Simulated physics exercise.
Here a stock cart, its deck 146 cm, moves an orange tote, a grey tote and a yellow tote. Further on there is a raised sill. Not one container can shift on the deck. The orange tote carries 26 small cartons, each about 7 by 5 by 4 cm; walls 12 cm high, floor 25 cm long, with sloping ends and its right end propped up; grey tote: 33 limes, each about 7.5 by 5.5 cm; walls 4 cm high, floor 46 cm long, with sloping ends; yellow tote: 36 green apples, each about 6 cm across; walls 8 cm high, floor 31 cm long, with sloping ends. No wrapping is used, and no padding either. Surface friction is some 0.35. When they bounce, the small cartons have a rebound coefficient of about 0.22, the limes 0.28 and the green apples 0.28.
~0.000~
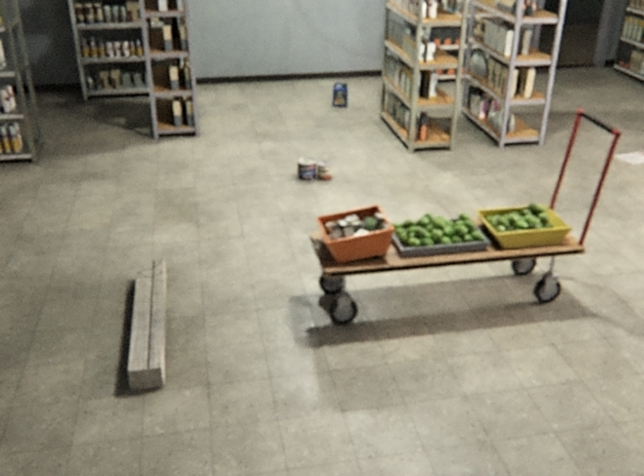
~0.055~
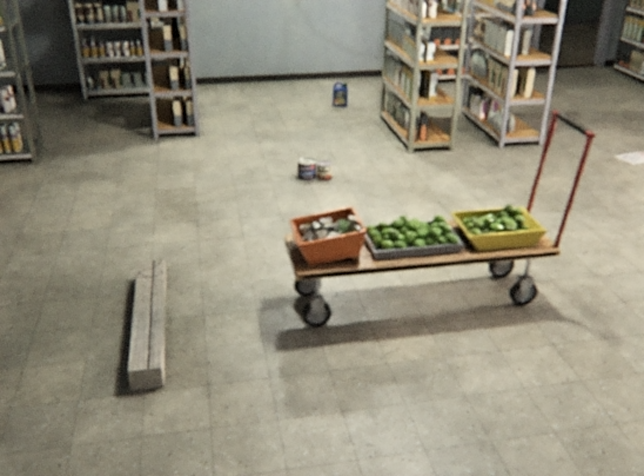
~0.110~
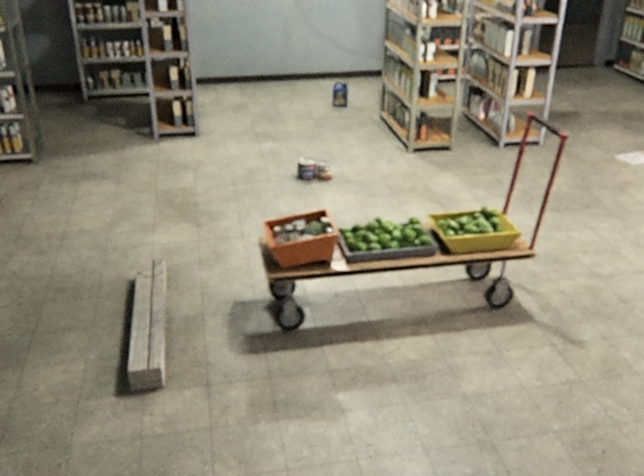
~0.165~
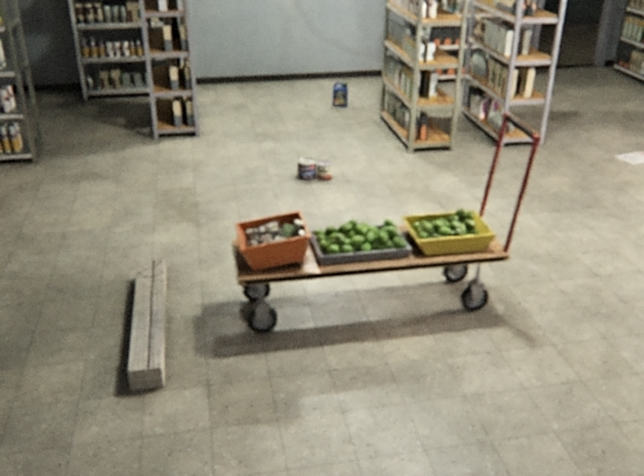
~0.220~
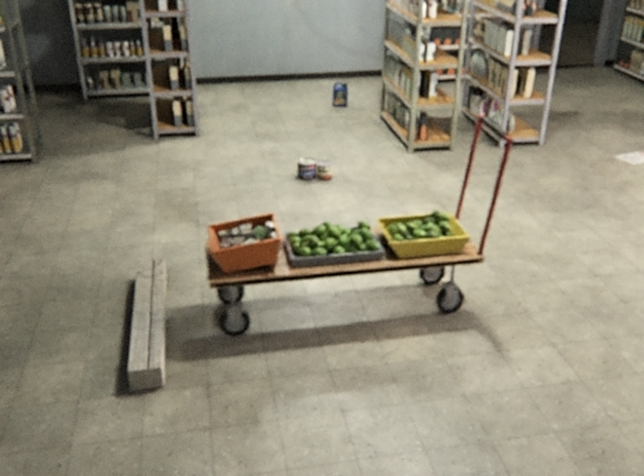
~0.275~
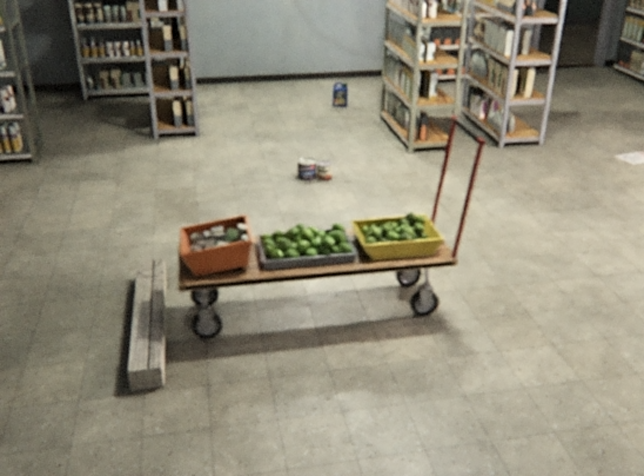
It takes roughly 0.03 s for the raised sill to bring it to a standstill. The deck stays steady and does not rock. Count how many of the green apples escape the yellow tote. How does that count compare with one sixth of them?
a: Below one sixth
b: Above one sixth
Above one sixth (b).
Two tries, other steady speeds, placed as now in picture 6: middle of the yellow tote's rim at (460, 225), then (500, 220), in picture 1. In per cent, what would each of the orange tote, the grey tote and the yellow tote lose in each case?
Losses in order of the tries would be orange tote 0 and 0 %, grey tote 20 and 30 %, yellow tote 10 and 20 %.
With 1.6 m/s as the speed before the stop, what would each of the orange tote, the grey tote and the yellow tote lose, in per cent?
In that case the orange tote sheds 0 per cent of its load, the grey tote 20 per cent, and the yellow tote 10 per cent.
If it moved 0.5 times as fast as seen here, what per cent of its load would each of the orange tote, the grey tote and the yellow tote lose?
Then the orange tote sheds 0 per cent, the grey tote 10 per cent, and the yellow tote 0 per cent.
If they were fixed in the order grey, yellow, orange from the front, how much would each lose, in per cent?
In that arrangement the orange tote sheds 0 per cent of its load, the grey tote 40 per cent, and the yellow tote 40 per cent.
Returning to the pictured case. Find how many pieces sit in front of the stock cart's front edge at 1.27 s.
Around 3.
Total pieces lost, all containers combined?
Some 30 altogether.
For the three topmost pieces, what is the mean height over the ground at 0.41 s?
I'd guess about 58 cm.
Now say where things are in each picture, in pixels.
In the first frame (each is followed by its nearest rim corner in this view), yellow tote, (498, 234); grey tote, (404, 249); 88 cm short of the stop; none out.
The second frame shows yellow tote, (472, 236); grey tote, (377, 251); 73 cm short of the stop.
The third frame shows yellow tote, (446, 238); grey tote, (349, 254); 59 cm short of the stop.
The fourth frame shows yellow tote, (419, 240); grey tote, (322, 256); 44 cm short of the stop.
The fifth frame shows yellow tote, (392, 243); grey tote, (294, 259); 29 cm short of the stop.
The sixth frame shows yellow tote, (365, 245); grey tote, (265, 261); 14 cm short of the stop; none out.
After 0.31 s, impact.
After 0.41 s, orange tote 26 in, 0 out, grey tote 30 in, 3 out and yellow tote 33 in, 3 out.
After 0.53 s, orange tote 26 in, 0 out, grey tote 21 in, 12 out and yellow tote 28 in, 8 out.
After 0.76 s, orange tote 23 in, 3 out, grey tote 19 in, 14 out and yellow tote 24 in, 12 out.
When it is over (at 1.27 s), orange tote 23 in, 3 out, grey tote 20 in, 13 out and yellow tote 24 in, 12 out. Asked share, 12 of 36, 33 per cent.
